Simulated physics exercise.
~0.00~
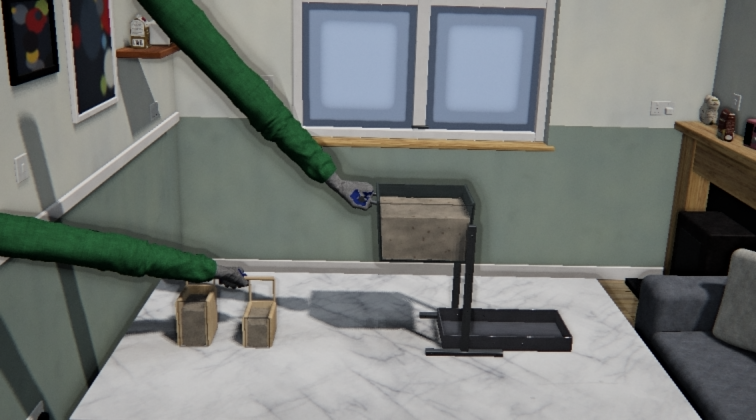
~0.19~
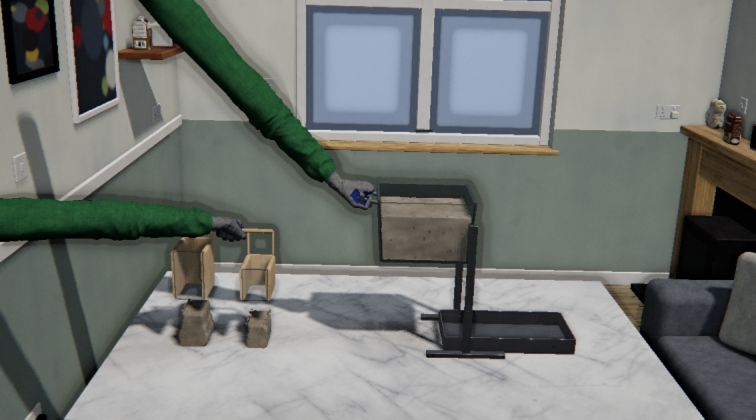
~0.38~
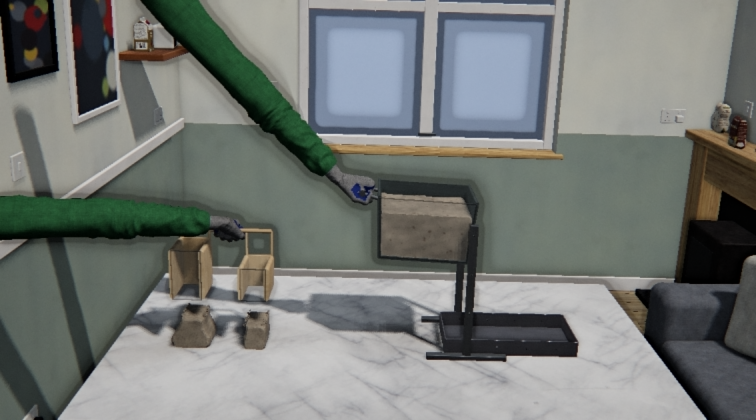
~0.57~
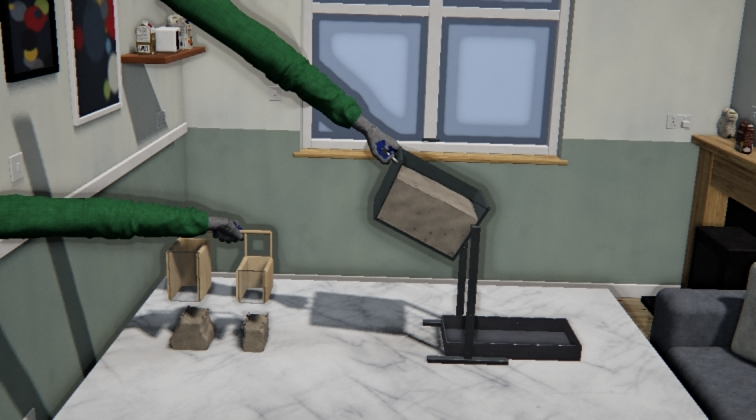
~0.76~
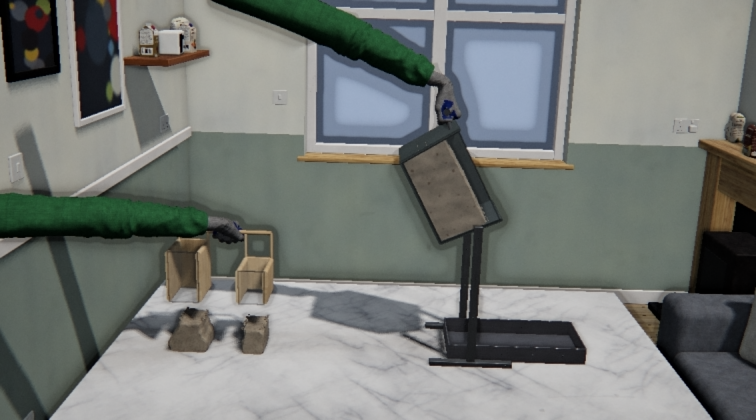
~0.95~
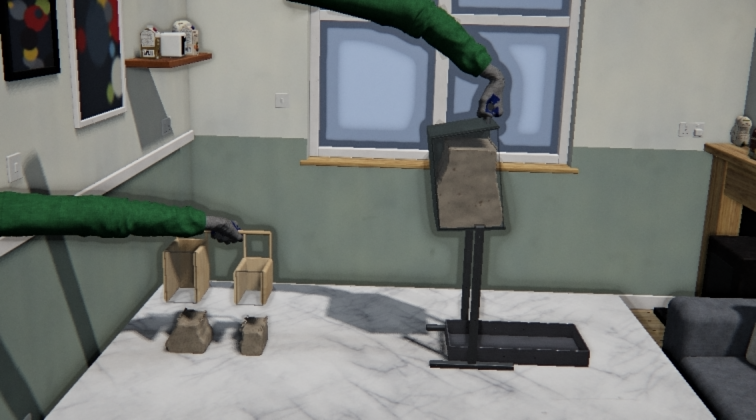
The footage shows a green-sleeved arm drawing wooden casings off two clay blocks, the left block slumping lower, and then another green-sleeved arm swinging a clay-filled dark container on a stand upward and rightward until it is nearly upright.
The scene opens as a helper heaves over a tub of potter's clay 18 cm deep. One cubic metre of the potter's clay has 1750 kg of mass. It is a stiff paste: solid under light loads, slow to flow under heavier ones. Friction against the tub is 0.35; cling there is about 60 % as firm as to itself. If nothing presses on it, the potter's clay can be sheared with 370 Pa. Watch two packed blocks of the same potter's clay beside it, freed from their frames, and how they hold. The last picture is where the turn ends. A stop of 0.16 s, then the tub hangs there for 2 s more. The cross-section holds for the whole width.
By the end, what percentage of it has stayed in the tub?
Some 45 per cent has stayed in the tub.
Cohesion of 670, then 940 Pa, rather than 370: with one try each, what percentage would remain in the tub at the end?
Roughly 50 % followed by roughly 40 %.
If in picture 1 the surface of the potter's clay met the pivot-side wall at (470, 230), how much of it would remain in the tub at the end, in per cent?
I'd put it close to 60 in a hundred.
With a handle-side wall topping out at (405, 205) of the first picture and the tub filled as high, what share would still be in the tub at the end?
I'd say around 60 percent would remain in the tub at the end.
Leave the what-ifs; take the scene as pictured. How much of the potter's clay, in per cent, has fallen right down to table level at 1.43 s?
40 %.
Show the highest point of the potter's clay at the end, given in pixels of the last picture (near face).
Highest point: Approx. (455, 189).
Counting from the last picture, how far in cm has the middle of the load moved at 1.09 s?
Something like 7 cm, give or take.
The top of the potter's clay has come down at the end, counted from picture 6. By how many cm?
Roughly 11 cm.
After 1.09 s, the tub is at 83 degrees and holds 72 %.
After 1.26 s, the tub is at 83 degrees and holds 48 %.
After 1.43 s, the tub is at 83 degrees and holds 46 %.
After 1.60 s, the tub is at 83 degrees and holds 45 %.
After 2.95 s, at the end, the tub is at 83 degrees and holds 45 %.
